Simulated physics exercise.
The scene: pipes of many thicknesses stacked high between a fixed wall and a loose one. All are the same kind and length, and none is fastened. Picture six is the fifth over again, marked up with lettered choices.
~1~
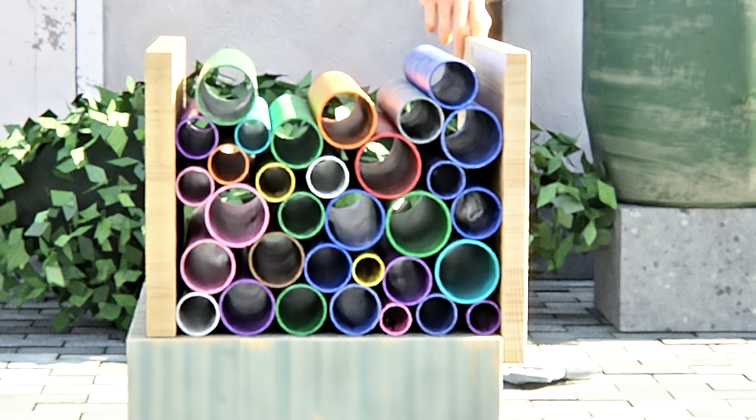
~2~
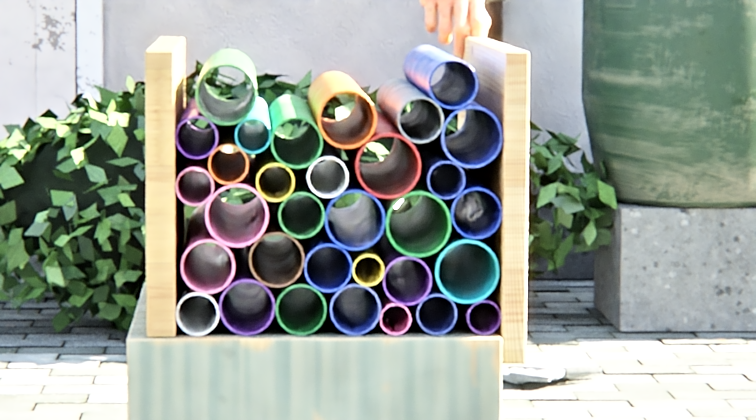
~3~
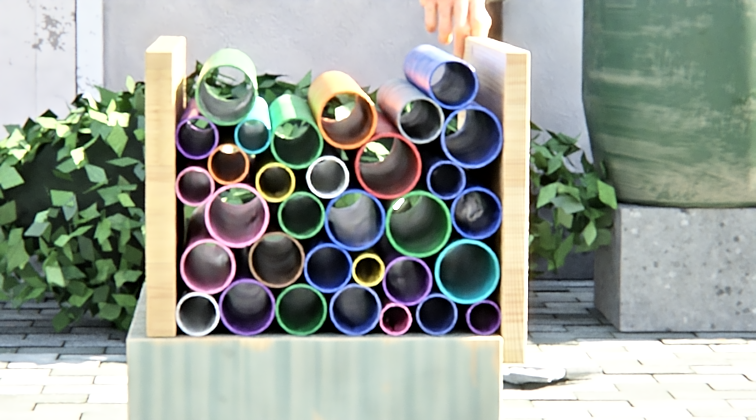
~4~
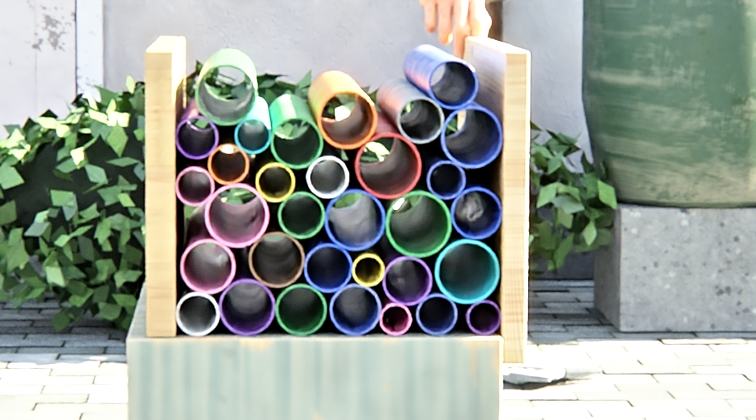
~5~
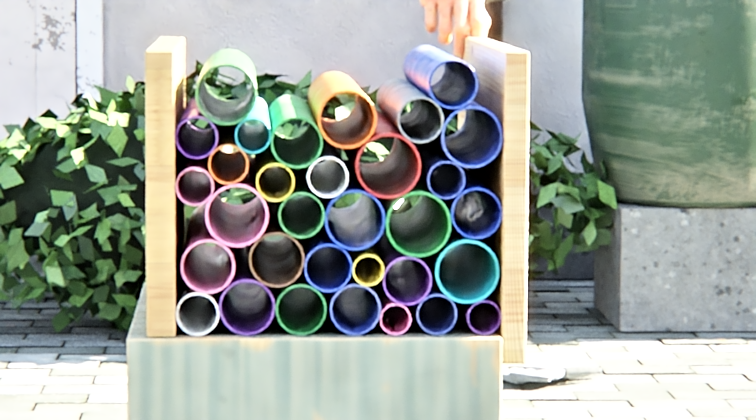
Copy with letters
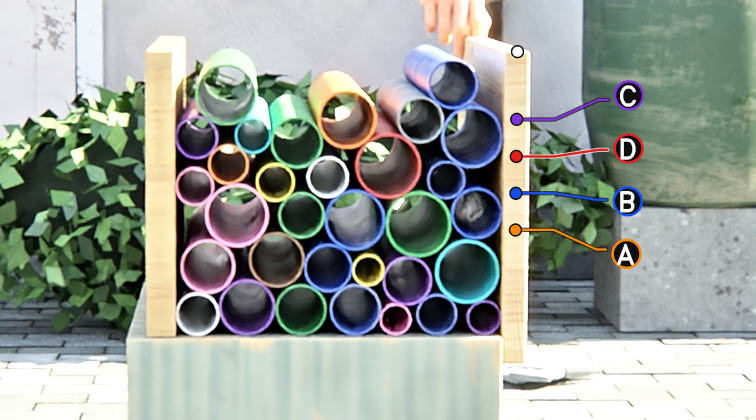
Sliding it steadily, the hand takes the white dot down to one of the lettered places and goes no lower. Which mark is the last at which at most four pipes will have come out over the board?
The lowest mark that will do is A.
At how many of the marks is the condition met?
The number is four.
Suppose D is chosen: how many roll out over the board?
It comes to none.
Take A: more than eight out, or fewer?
At A, fewer than eight.
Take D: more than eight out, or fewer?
Fewer than eight.
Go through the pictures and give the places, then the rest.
The first picture shows a white pipe (328, 177); a green pipe (296, 143); a blue pipe (453, 84).
The second picture shows a blue pipe (453, 84); side board (489, 185).
The third picture shows a white pipe (198, 314).
The fourth picture shows a pink pipe (208, 267); a pink pipe (237, 216).
The fifth picture shows a white pipe (328, 177); a green pipe (296, 143); a blue pipe (453, 84).
On the marked copy, A at (515, 230); B at (516, 193); C at (516, 120); D at (516, 157); the white dot at (517, 52).
Taking A. A third of the way, top of the board (504, 132).
Two thirds of the way, top of the board (503, 225).
When it is over, top of the board (503, 228), two out over the board.
As for the rest, B none out over the board; C none out over the board; D none out over the board.
